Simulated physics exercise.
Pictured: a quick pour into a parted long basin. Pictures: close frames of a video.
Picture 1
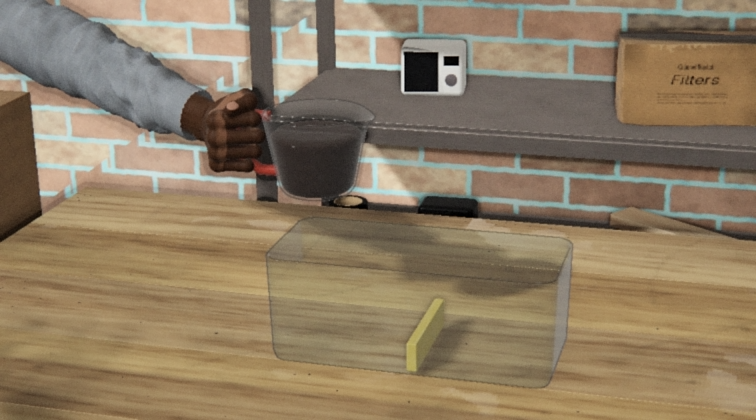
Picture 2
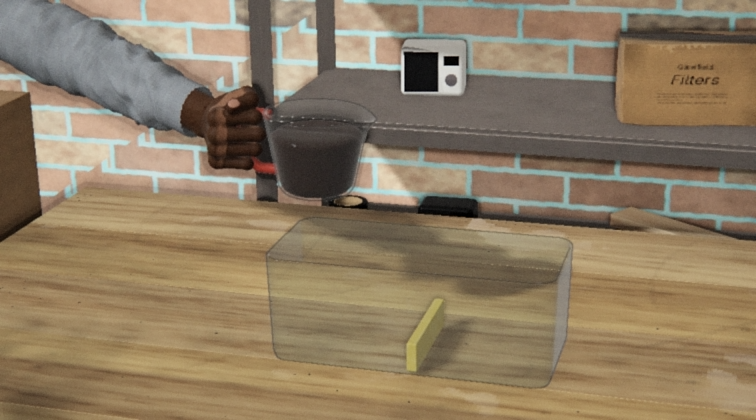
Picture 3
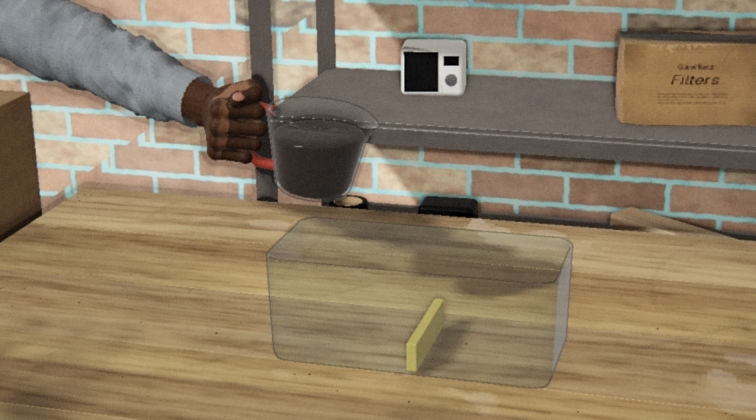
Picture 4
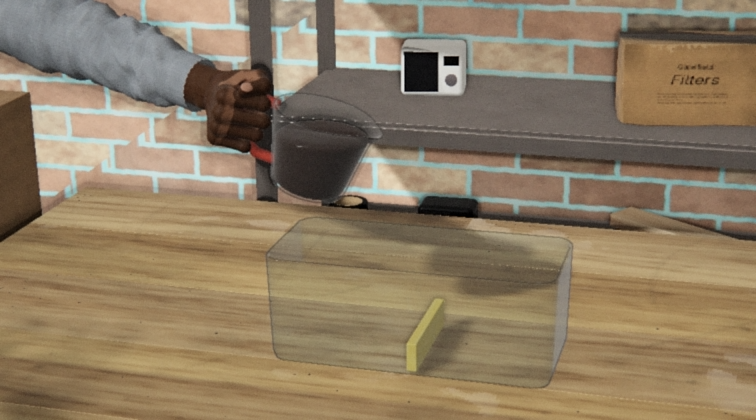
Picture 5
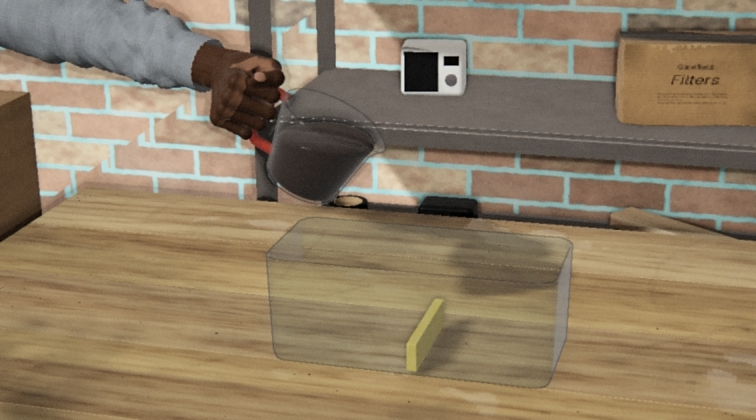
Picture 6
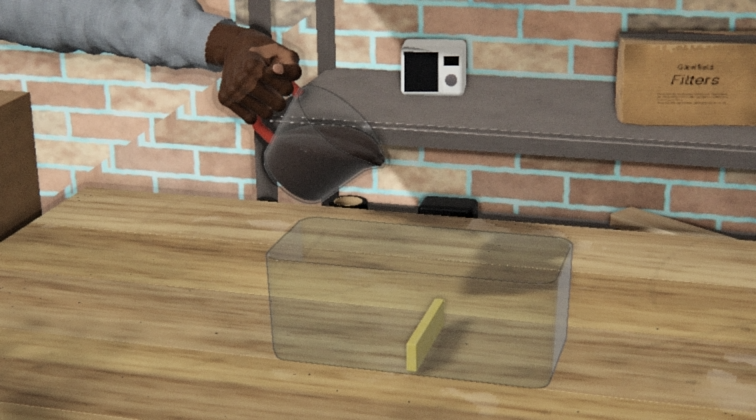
A dark-skinned hand in a grey sleeve holds a clear jug of dark coffee upright above and behind a long clear basin with a low yellow divider on a wooden table. The hand rises and tilts the jug rightward, slowly then more steeply, and the coffee shifts toward its spout.
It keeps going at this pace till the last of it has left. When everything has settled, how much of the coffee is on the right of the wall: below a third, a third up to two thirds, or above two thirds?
I'd put the amount right of the wall under the one-third mark.
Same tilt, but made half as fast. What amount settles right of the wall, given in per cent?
It works out near 35 %.
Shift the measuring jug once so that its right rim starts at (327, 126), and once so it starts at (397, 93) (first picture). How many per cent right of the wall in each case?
15 and 45 per cent.
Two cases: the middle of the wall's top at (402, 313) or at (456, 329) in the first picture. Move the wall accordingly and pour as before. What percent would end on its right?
First try close to 40 percent, second try close to 20 percent.
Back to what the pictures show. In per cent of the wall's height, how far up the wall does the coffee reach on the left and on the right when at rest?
The left side sits at 50 per cent and the right side at 10.
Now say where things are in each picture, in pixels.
In the first picture, it leans 0°; its right rim is at (375, 118); the coffee meets the walls at (275, 128) and (362, 134); the long basin's rim runs from (284, 238) to (565, 263); the wall's top is at (426, 322).
In the second picture, it leans 2°; its right rim is at (376, 120); the coffee meets the walls at (276, 128) and (362, 135).
In the third picture, it leans 7°; its right rim is at (379, 126); the coffee meets the walls at (277, 127) and (365, 137).
In the fourth picture, it leans 16°; its right rim is at (383, 136); the coffee meets the walls at (280, 127) and (369, 140).
In the fifth picture, it leans 27°; its right rim is at (386, 150); the coffee meets the walls at (281, 131) and (375, 144).
In the sixth picture, it leans 41°; its right rim is at (385, 166); the coffee meets the walls at (278, 136) and (379, 151).
A moment on, the measuring jug is tipped right over and 23 per cent is still to pour, 48 is left of the wall and 7 right of it.
Next, the measuring jug is tipped right over and 1 per cent is still to pour, 84 is left of the wall and 12 right of it.
Then the measuring jug is tipped right over and 0 per cent is still to pour, 79 is left of the wall and 19 right of it.
Later the measuring jug is tipped right over and 0 per cent is still to pour, 79 is left of the wall and 19 right of it.
Finally, 79 per cent lies left of the wall, 20 right of it and 2 outside.
